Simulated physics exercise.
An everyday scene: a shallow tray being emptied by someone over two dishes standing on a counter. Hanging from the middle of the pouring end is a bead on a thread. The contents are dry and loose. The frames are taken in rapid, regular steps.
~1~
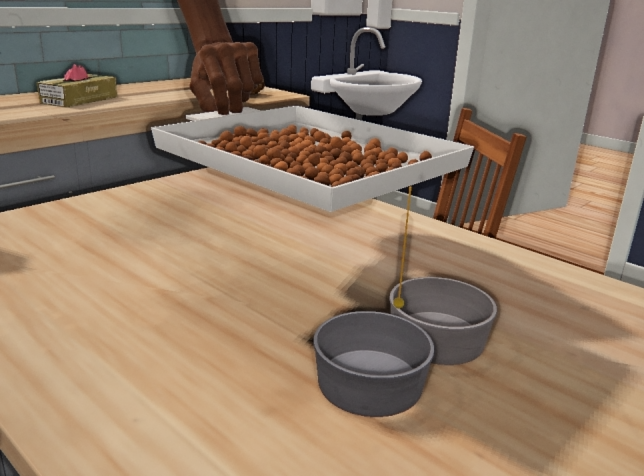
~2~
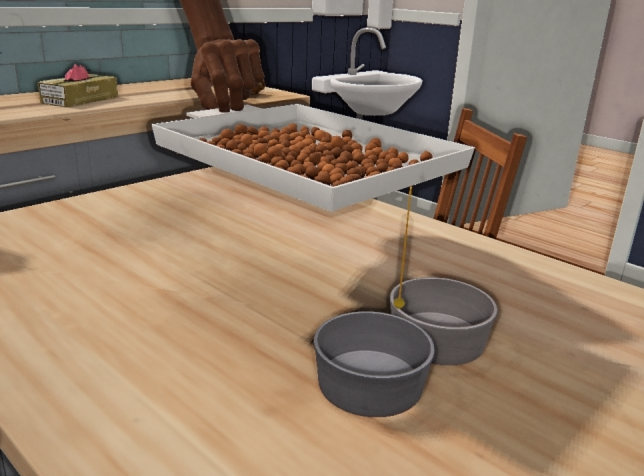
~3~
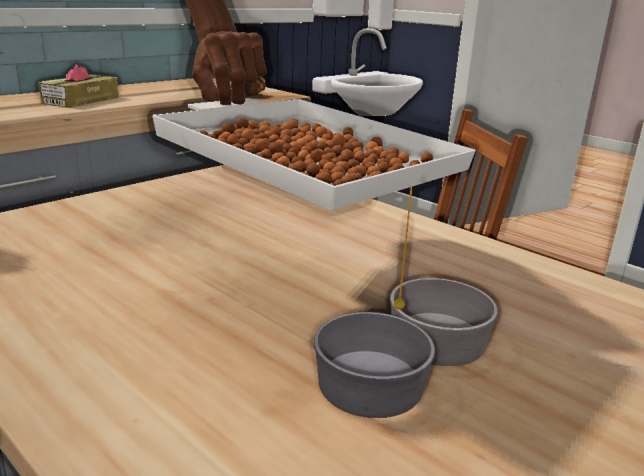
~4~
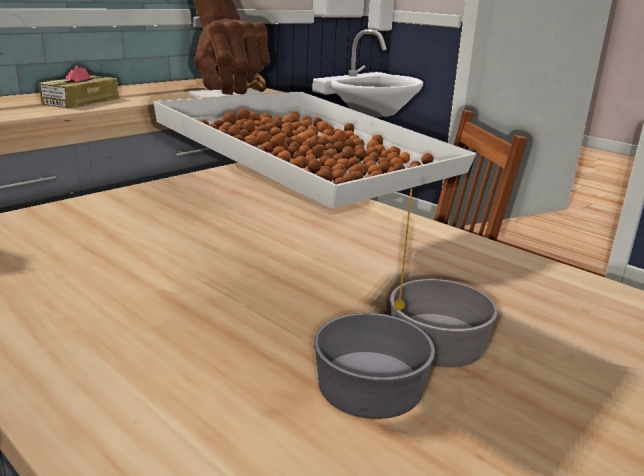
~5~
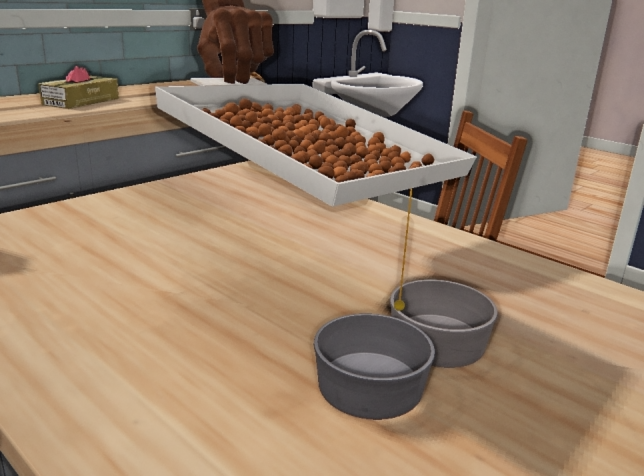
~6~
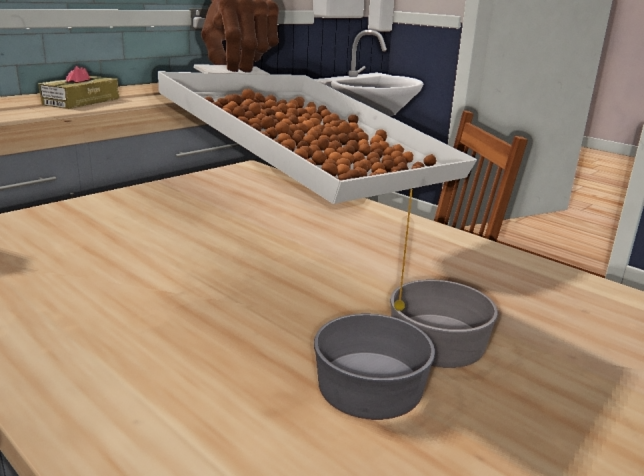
A shallow white tray of round brown nuts hangs over a pale wooden table in a kitchen, seen from slightly above. Two grey dishes stand below its near end, where a yellowish bead hangs on a thread, with a white sink and wooden chair behind. A dark-skinned hand gradually raises the far end, slanting the tray towards its right corner, while the nuts barely shift and the view stays still.
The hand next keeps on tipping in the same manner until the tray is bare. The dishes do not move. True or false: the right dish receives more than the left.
True.
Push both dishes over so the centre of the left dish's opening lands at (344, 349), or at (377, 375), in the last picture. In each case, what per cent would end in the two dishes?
Trial 1 near 20 %, trial 2 near 30 %.
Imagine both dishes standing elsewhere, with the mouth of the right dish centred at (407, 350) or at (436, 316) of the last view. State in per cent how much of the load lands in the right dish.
About 10% on the first try and 30% on the second.
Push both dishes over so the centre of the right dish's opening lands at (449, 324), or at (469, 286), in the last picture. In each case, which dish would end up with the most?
The dish to the right; the dish to the right.
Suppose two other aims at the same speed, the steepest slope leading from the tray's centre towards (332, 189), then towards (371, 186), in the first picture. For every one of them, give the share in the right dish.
Lab note: Try 1 = 0 %, try 2 = 0 %.
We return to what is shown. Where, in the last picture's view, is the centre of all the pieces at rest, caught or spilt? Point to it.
Roughly at (455, 335), give or take.
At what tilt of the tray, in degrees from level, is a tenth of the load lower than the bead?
It's turned some 100 degrees by then.
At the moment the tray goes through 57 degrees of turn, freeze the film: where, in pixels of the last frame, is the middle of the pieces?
Somewhere around pixel (399, 119) in the last picture.
Soon after the last picture, tray tipped steeply; all on the tray.
A little later, tray tipped right over; most on the tray; a stray few in the right dish; a stray few outside both; a small part in the air.
Later still, tray tipped past a quarter turn; about two thirds in the right dish; about a third outside both.
At rest, tray tipped past a quarter turn; none in the left dish; about two thirds in the right dish; about a third outside both.
